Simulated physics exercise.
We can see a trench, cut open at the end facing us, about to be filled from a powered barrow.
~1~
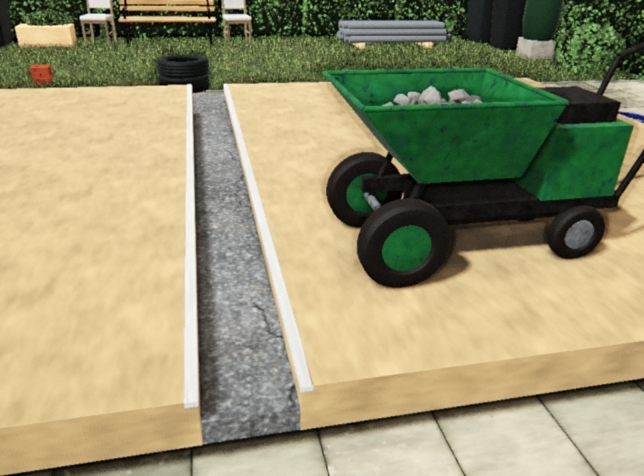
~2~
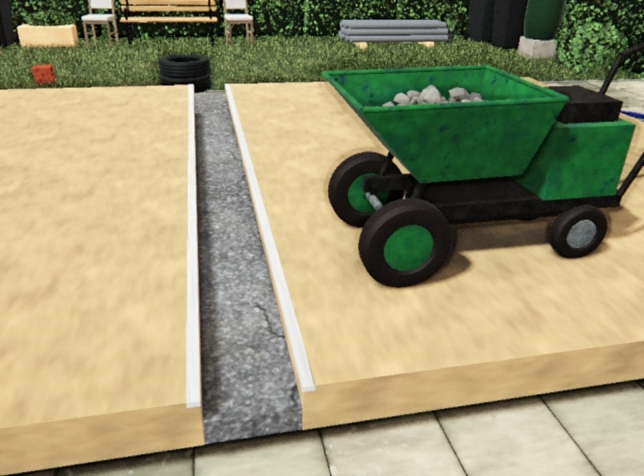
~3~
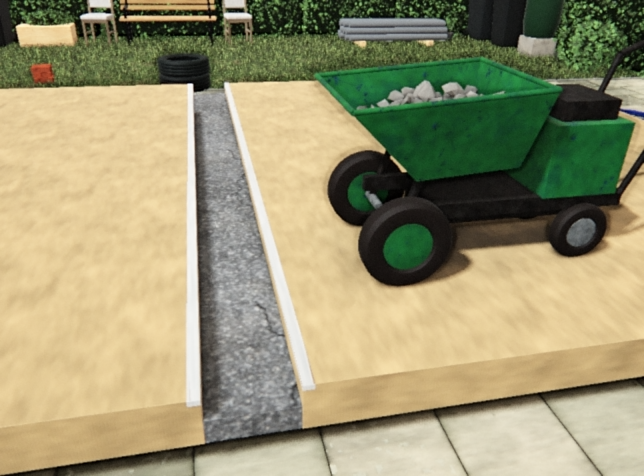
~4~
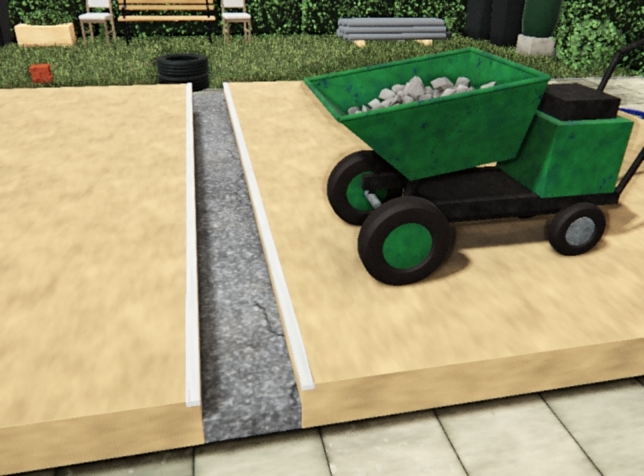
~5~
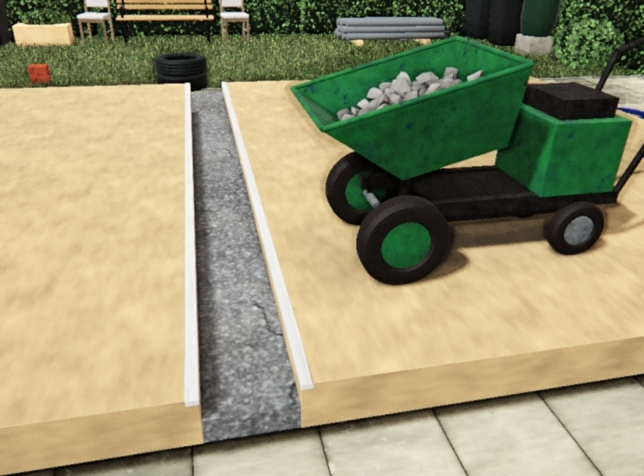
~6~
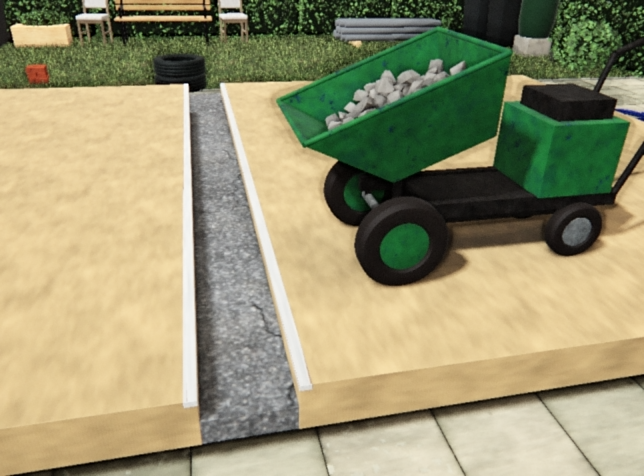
The clip shows a green wheeled barrow loaded with grey stones standing to the right of a shallow trench edged with white strips, its skip gradually tilting forward to the left while the wheels stay in place.
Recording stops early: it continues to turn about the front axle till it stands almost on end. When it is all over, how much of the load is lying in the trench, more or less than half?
By then the trench holds more than half of it.
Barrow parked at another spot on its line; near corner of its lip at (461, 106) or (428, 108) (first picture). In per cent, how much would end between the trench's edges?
Roughly 30 per cent first, then roughly 60 per cent.
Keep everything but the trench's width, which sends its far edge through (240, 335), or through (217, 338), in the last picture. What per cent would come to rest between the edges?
Lab note: Try one 20 per cent, try two 50 per cent.
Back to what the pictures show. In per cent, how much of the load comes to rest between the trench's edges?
Roughly 65 percent.
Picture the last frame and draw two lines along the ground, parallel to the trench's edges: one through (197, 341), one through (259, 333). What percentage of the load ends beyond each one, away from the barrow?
In order, some 10 % then some 70 %.
Soon, skip tipped steeply; all in the skip.
A while on, skip tipped right over; about two thirds in the skip; about a third in or heaped over the trench; a stray few beyond it.
Towards the end, skip tipped right over; about a quarter in the skip; about two thirds in or heaped over the trench; a small part beyond it.
Finally, skip tipped right over; about a quarter in the skip; about two thirds in or heaped over the trench; a small part beyond it.
